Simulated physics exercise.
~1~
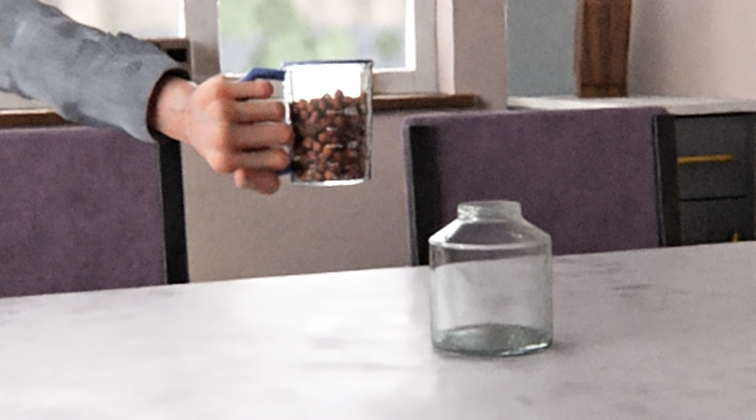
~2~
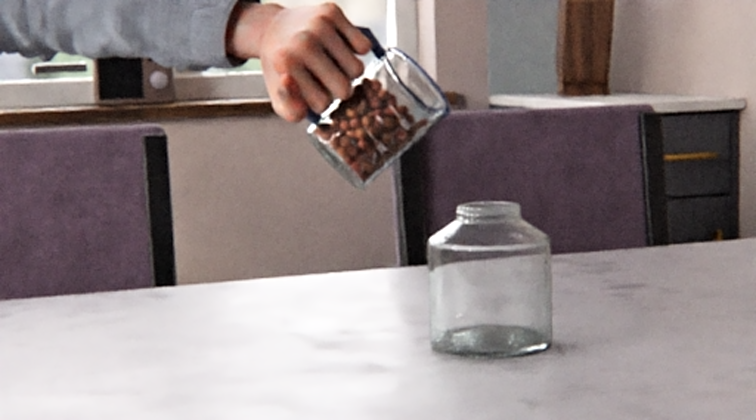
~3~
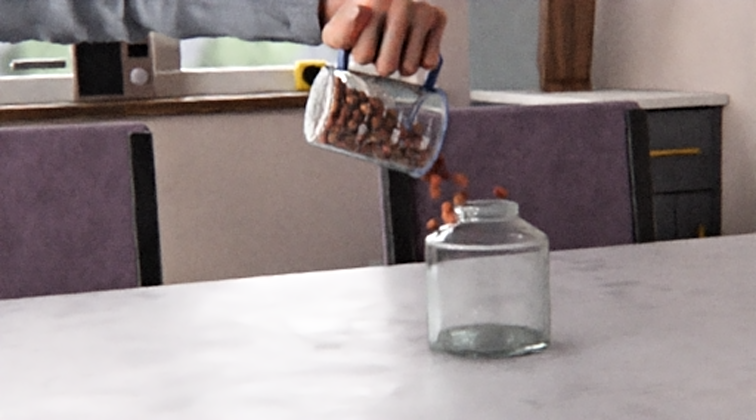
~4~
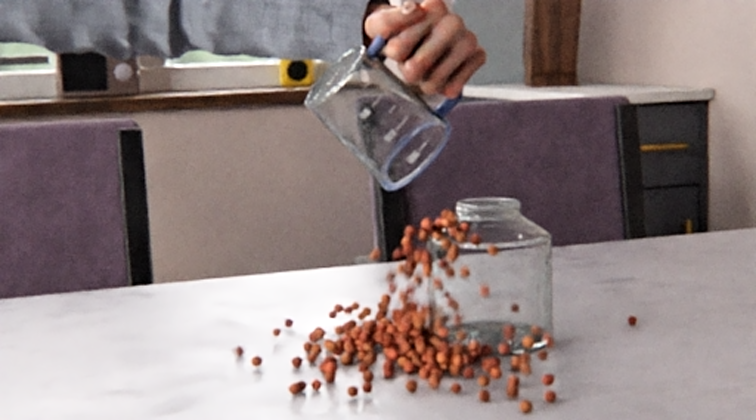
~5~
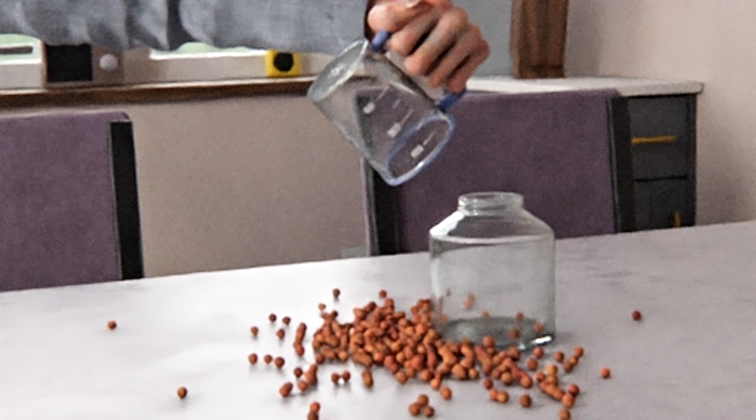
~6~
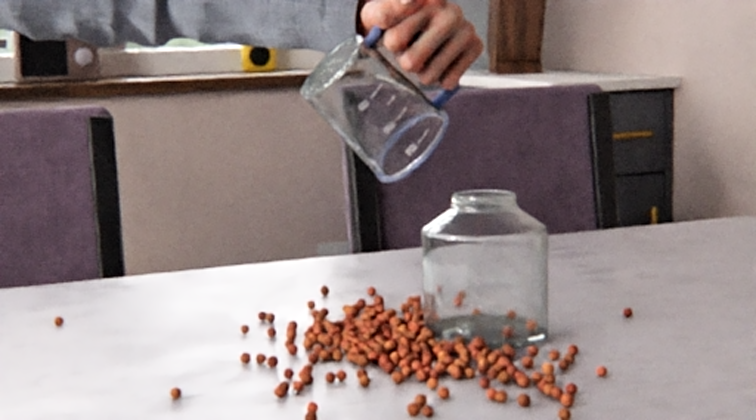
At the start, a hand holds a clear cup with a blue handle, partly filled with reddish-brown pellets, above a pale table where an empty glass jar stands. The hand moves right and tips the cup toward the jar. Pellets begin to slide over the rim and drop near the jar's narrow mouth. As the cup turns further, the rest pour out, missing the opening and piling up on the tabletop. The view drifts slightly sideways while the hand holds the emptied cup tilted downward. Finally, the pellets lie scattered in front of and left of the jar, which stays upright and unfilled.
